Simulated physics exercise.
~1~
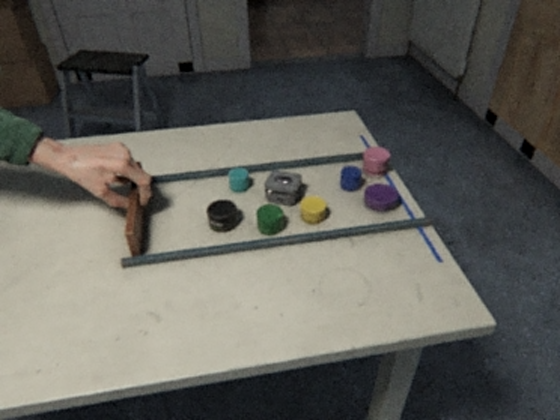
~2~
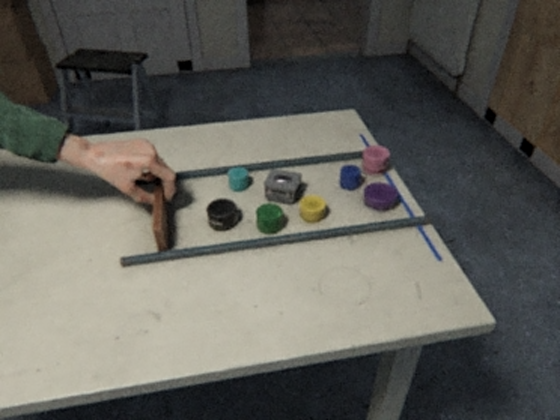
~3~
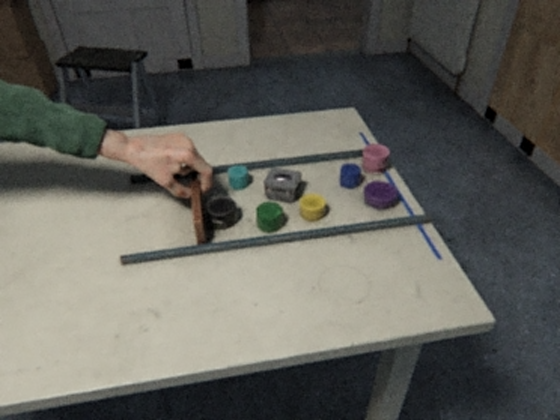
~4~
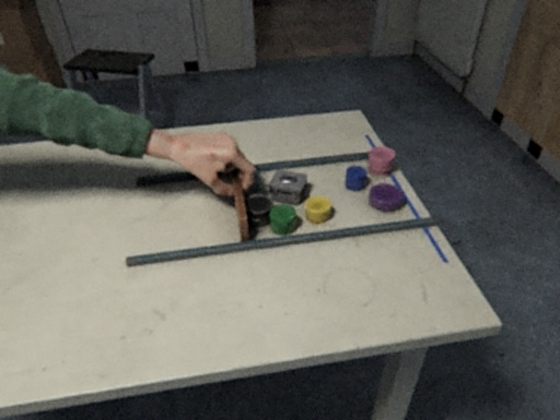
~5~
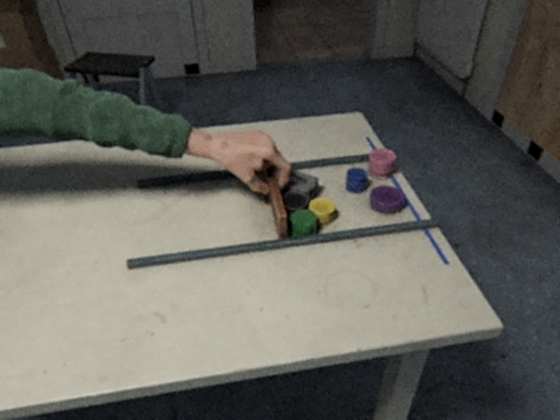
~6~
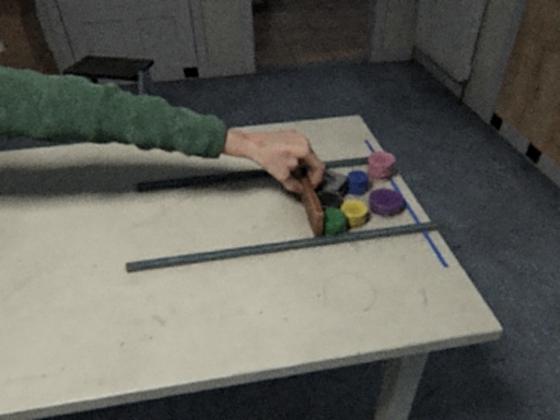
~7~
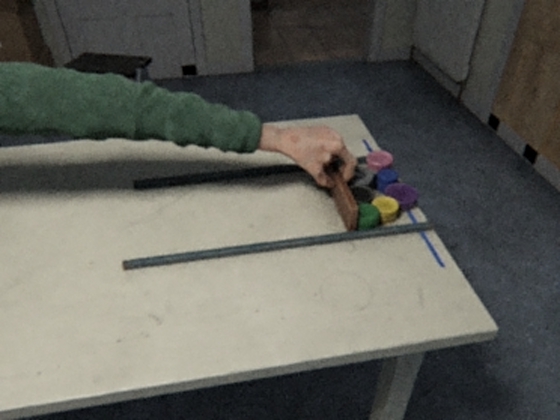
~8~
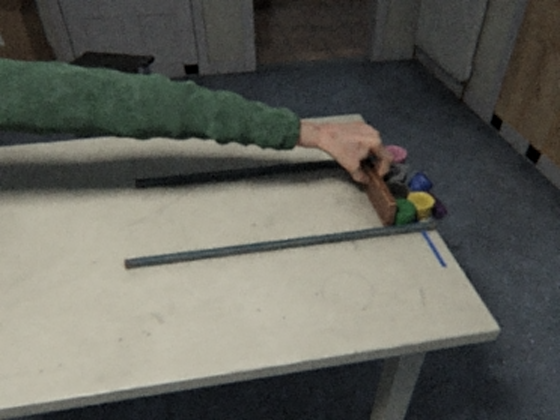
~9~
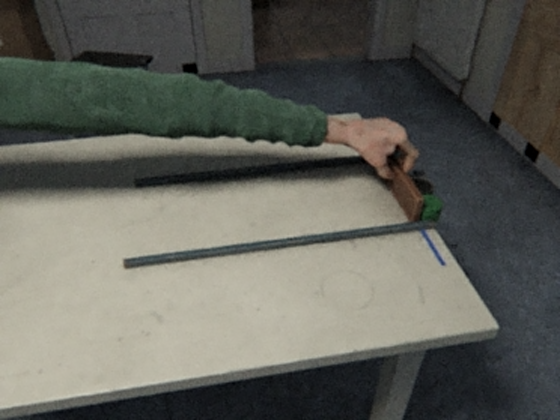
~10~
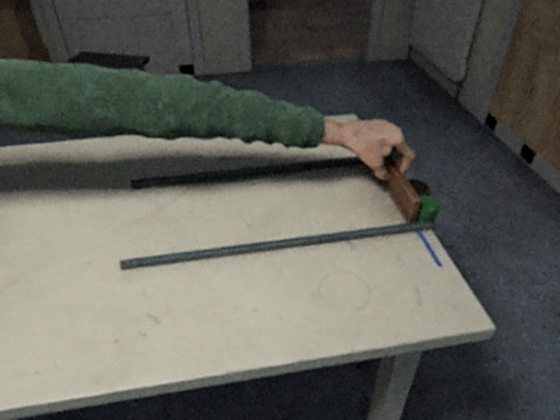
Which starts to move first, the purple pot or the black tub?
The black tub starts to move first, pushed along by the board while the purple pot is still sitting near the table's edge. The purple pot only shifts later.
